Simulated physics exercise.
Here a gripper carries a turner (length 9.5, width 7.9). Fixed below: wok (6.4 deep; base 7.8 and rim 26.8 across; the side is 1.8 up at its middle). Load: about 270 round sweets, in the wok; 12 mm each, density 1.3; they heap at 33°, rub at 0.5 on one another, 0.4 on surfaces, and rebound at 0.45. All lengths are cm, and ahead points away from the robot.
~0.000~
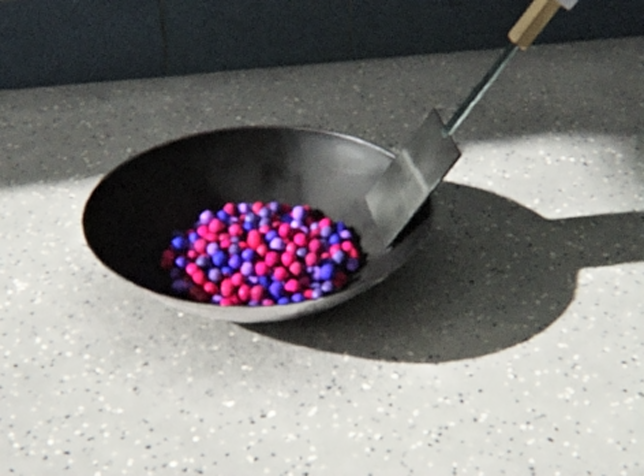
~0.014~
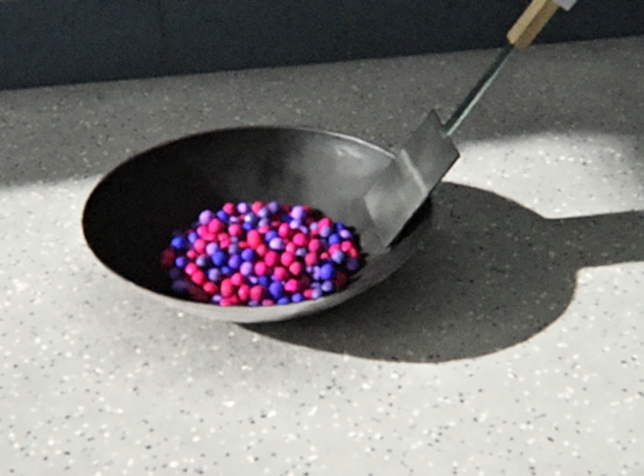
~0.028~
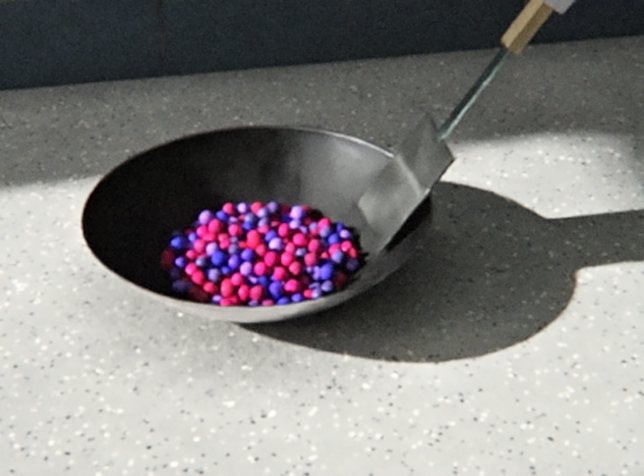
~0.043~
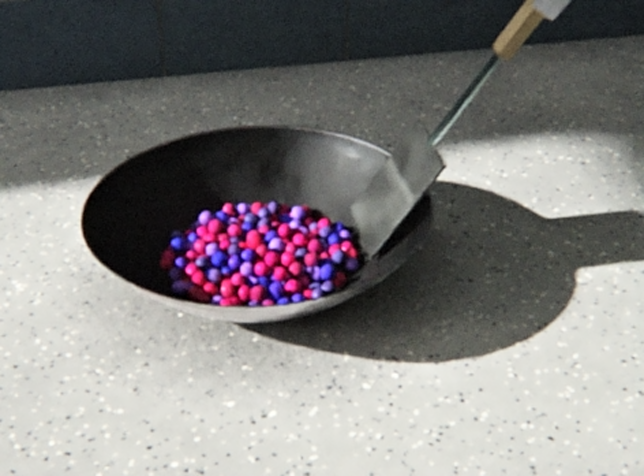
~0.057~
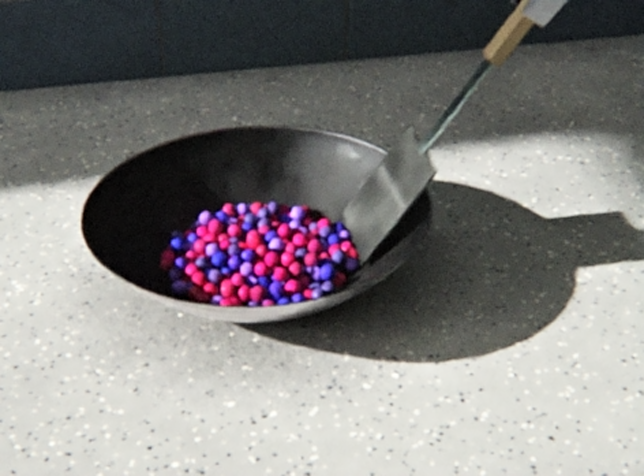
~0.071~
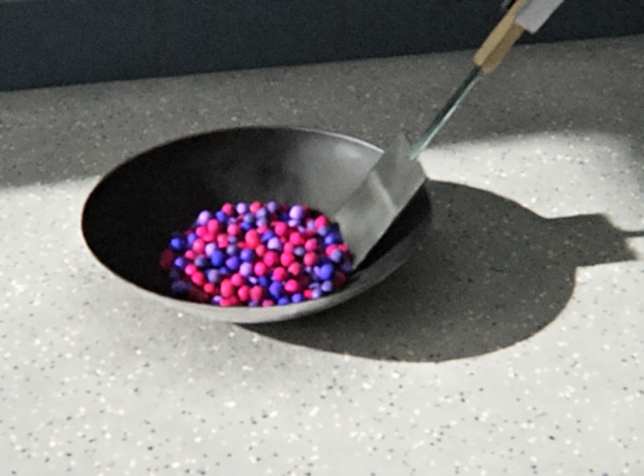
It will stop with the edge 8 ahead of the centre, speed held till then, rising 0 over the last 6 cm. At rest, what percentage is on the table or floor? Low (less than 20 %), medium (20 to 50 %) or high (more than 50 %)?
Answer: Low; less than 20 % of the round sweets finish on the table or floor.
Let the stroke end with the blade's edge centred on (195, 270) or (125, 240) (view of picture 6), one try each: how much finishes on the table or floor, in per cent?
About 0 and 35 per cent.
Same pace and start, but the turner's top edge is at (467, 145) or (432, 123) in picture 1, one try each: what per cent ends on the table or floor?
About 10 and 15 per cent.
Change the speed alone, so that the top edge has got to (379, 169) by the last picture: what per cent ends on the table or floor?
About 40 per cent.
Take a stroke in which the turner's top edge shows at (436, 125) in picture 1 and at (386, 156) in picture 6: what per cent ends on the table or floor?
About 30 per cent.
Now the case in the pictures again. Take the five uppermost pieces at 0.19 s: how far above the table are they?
Roughly 6 cm.
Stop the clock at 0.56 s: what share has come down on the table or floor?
Roughly 10 per cent.
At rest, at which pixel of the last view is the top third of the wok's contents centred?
Around (133, 232).
By 0.19 s, sloping 54°, highest piece 6 above the table; 268 in the wok.
By 0.30 s, sloping 54°, highest piece 7 above the table; 268 in the wok.
By 0.56 s, sloping 54°, highest piece 7 above the table; 242 in the wok, 25 on the table or floor, 1 on the blade or in flight.
By 1.61 s, sloping 54°, highest piece 7 above the table; 242 in the wok, 26 on the table or floor.
Final count, 242 in the wok, 26 on the table or floor. That is 10 % on the table or floor.
